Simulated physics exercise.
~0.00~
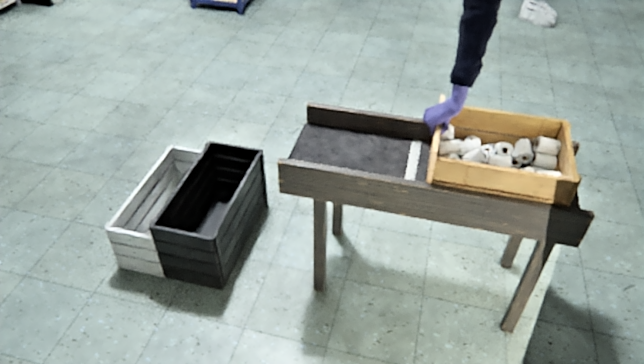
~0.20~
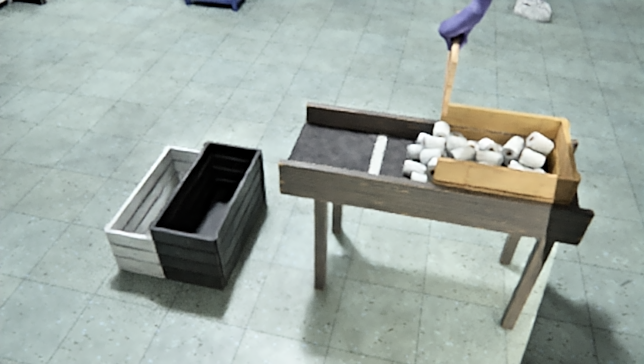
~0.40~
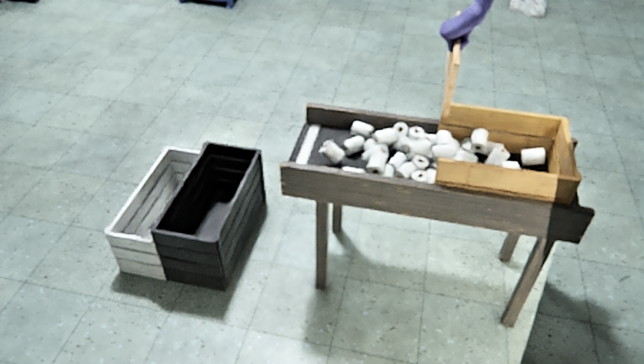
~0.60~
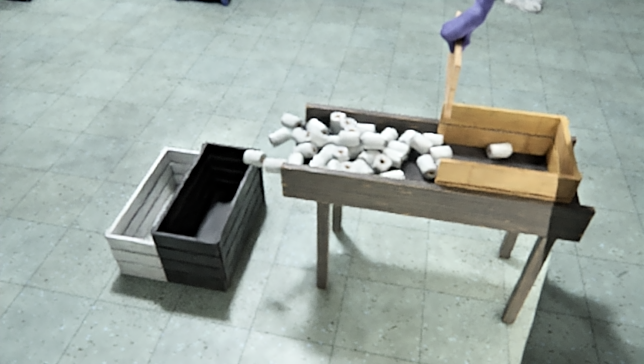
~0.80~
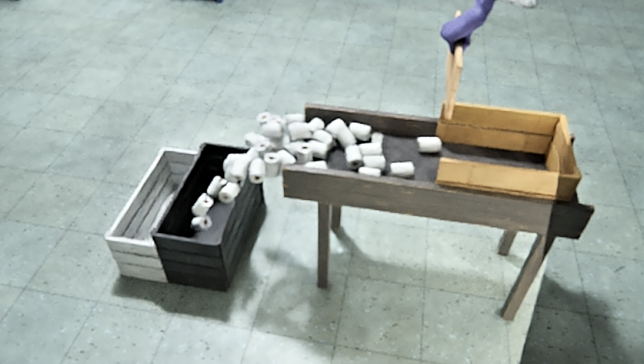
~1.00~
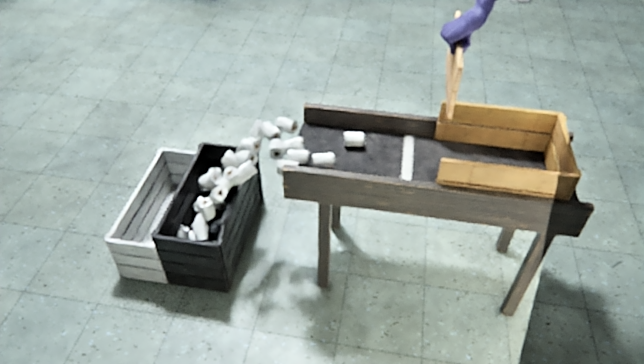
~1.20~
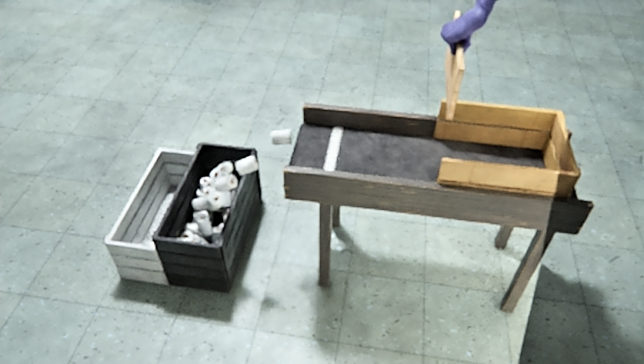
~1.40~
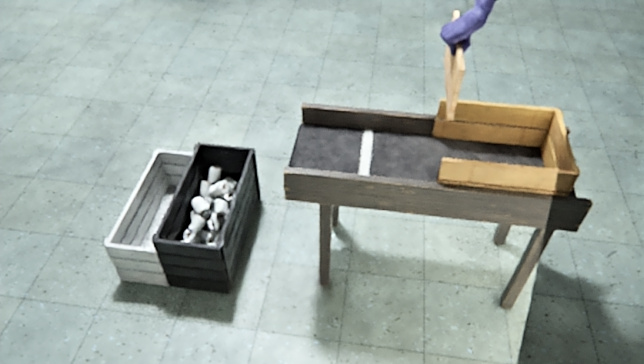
White paper rolls riding a dark belt leftward after a gloved hand lifts the pen's gate, tumbling off into the black tote.
